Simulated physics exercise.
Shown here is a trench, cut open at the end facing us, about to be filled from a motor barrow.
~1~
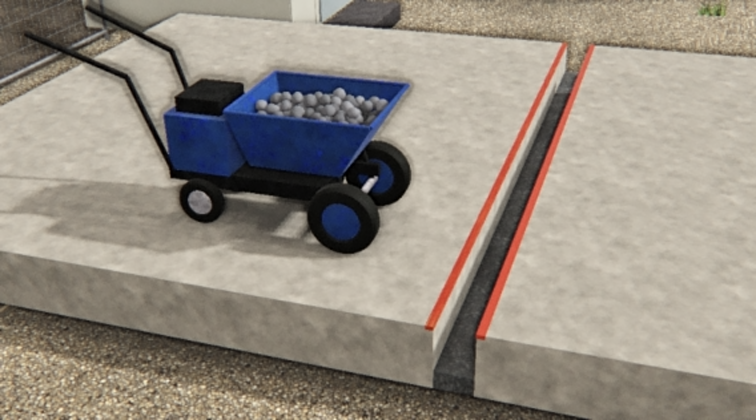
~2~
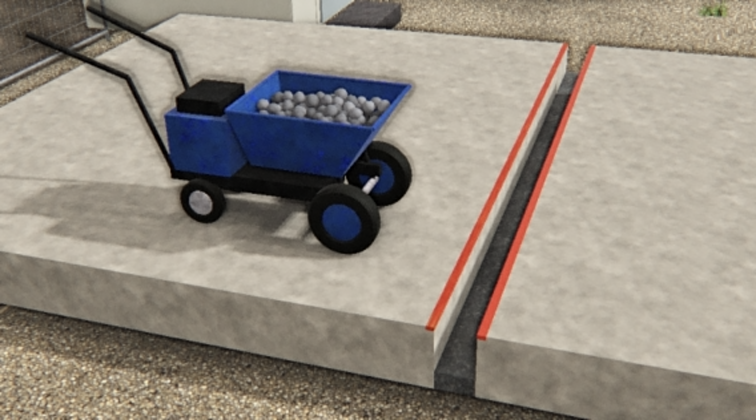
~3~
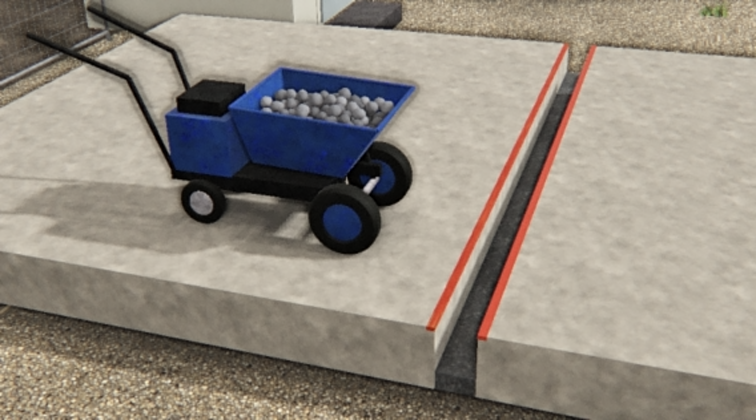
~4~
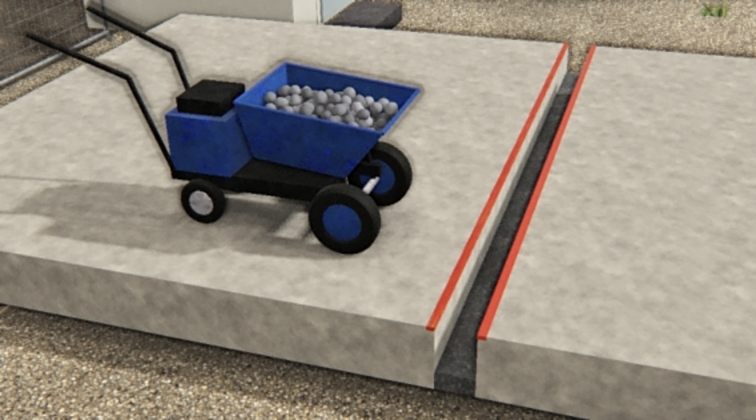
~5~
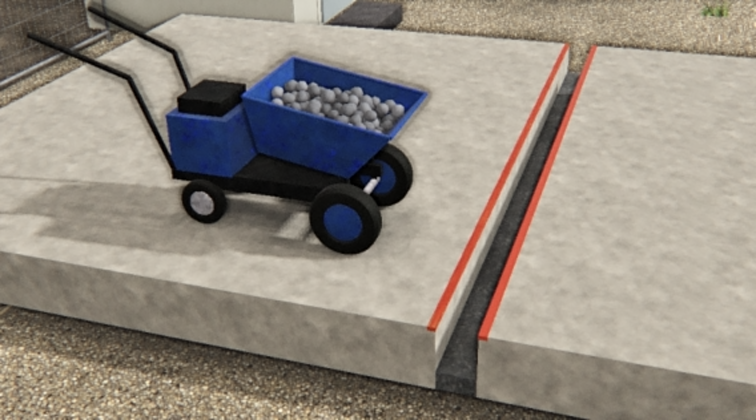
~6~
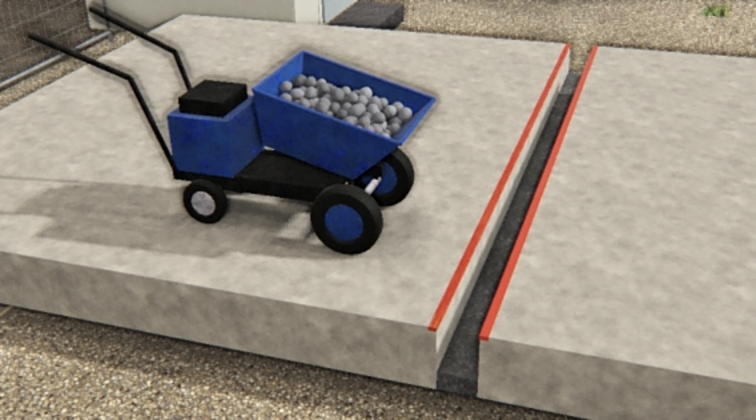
A blue motor barrow loaded with round grey cobbles standing on a concrete slab, its skip slowly tilting toward a red-edged trench.
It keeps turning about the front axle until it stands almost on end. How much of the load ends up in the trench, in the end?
The trench is going to be left with upwards of half the load.
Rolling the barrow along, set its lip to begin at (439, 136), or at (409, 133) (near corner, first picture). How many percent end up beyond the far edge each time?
Roughly 80 per cent, then roughly 60 per cent.
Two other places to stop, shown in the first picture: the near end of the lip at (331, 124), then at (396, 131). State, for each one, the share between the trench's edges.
The first gives close to 50 per cent and the second 60 per cent.
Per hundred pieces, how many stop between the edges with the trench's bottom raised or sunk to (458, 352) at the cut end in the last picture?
The share comes out near 50 percent.
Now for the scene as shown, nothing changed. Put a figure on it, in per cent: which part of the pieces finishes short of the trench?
I'd say near 5 per cent, give or take.
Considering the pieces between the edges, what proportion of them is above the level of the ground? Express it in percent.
Something like 15 in a hundred.
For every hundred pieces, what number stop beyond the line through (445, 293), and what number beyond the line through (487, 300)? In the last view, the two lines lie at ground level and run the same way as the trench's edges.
Roughly 90 and 20 percent.
Soon, skip tipped steeply; all in the skip.
A while on, skip tipped right over; most in the skip; a stray few short of the trench; a small part in or heaped over the trench; a stray few beyond it; a stray few falling.
Towards the end, skip tipped right over; about a quarter in the skip; a small part short of the trench; about two thirds in or heaped over the trench; a small part beyond it.
Finally, skip tipped right over; a small part in the skip; a small part short of the trench; about two thirds in or heaped over the trench; a small part beyond it.
